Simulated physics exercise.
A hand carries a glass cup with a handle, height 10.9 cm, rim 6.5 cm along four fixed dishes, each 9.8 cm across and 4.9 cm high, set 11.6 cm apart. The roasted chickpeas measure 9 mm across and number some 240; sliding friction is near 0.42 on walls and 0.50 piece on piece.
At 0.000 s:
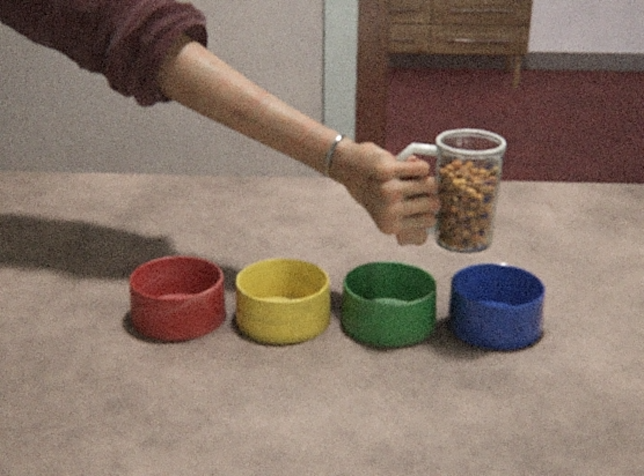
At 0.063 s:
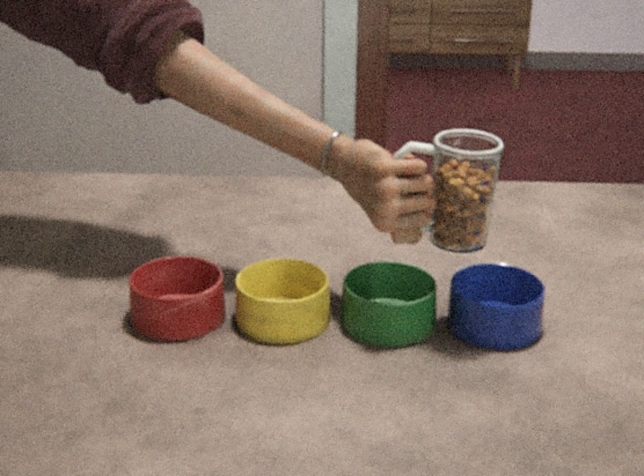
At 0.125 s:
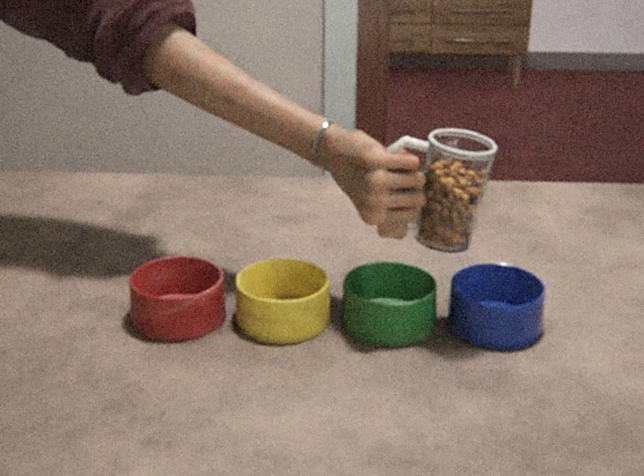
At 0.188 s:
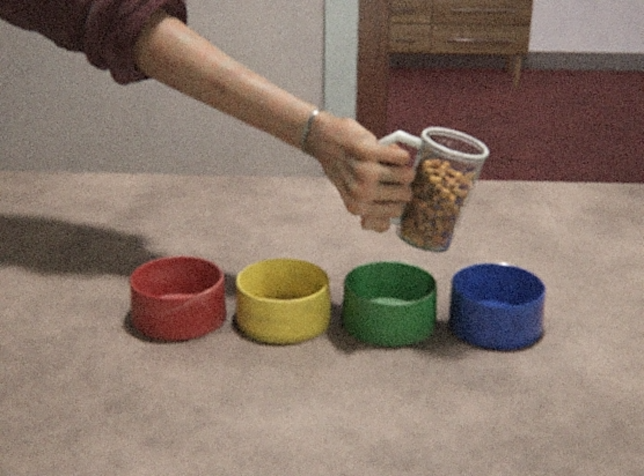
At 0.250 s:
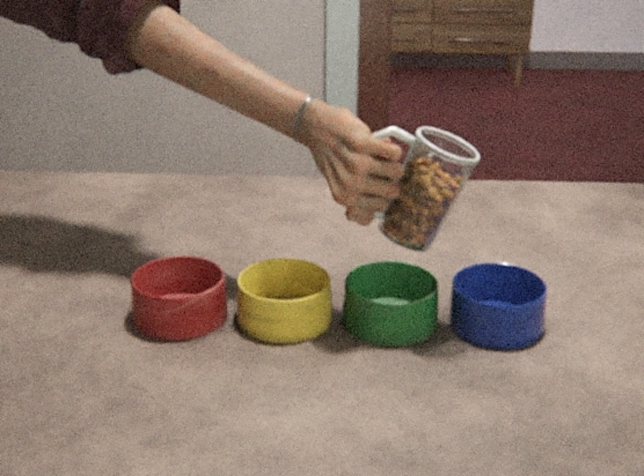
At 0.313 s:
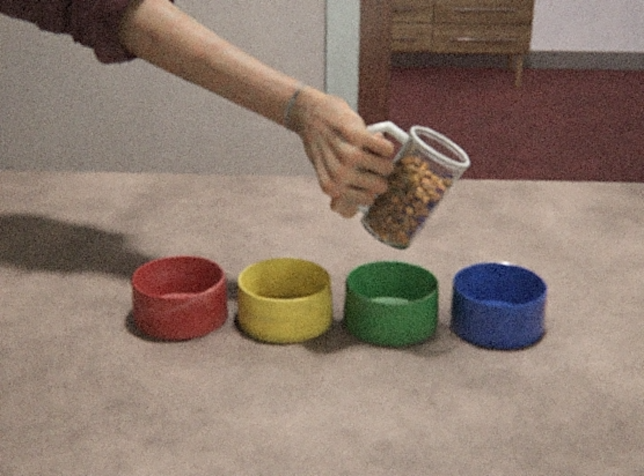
A hand holding a clear, handled cup of roasted chickpeas starts upright above the gap between the green and blue dishes, then moves left. As it travels, the cup tilts steadily rightward, ending above the green dish, while the row of red, yellow, green and blue dishes stays put.
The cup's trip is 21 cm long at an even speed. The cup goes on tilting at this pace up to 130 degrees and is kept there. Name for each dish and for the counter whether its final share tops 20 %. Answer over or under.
Red under, blue under, green under, yellow over, counter over.
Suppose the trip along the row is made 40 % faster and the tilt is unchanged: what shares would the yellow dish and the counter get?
Then: Yellow 60, counter 30.
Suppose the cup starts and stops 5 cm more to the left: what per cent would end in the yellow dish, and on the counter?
Then: Yellow 100; counter 0.
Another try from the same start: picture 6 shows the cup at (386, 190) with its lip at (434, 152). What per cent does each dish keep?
Red 0, blue 0, green 10, yellow 60.
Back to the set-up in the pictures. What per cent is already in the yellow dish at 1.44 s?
Near 65 per cent so far.
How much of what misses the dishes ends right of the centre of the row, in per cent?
Some 50 per cent.
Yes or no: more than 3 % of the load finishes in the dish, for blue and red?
Blue no; red no.
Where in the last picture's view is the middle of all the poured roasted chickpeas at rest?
At about (308, 310).
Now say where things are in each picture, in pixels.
Cup at (467, 192), tilt 0 degrees, lip at (504, 143), moved 0.0 cm; middle of the pieces at (468, 203); blue dish at (498, 285); green dish at (390, 282); yellow dish at (283, 280); red dish at (176, 277), in the first frame.
Cup at (463, 192), tilt 2 degrees, lip at (501, 144), moved 0.4 cm; middle of the pieces at (464, 203), in the second frame.
Cup at (452, 192), tilt 7 degrees, lip at (495, 147), moved 1.5 cm; middle of the pieces at (452, 203), in the third frame.
Cup at (439, 191), tilt 14 degrees, lip at (486, 151), moved 2.9 cm; middle of the pieces at (437, 202), in the fourth frame.
Cup at (426, 191), tilt 21 degrees, lip at (478, 156), moved 4.4 cm; middle of the pieces at (423, 201), in the fifth frame.
Cup at (412, 190), tilt 28 degrees, lip at (468, 161), moved 5.8 cm; middle of the pieces at (409, 200); blue dish at (500, 284); green dish at (392, 281); yellow dish at (285, 279); red dish at (178, 276). Its pace works out near 110 degrees a second; the hand travels 23 cm a second, in the sixth frame.
After 0.75 s, tilt 77 degrees; cup holds 100 %.
After 1.04 s, tilt 109 degrees; cup holds 100 %.
Then, at 1.44 s, tilt 130 degrees; cup holds 5 %, green 5 %, yellow 65 %.
By 2.1 s all is still; red 0 %, blue 0 %, green 5 %, yellow 65 %, counter 30 %.
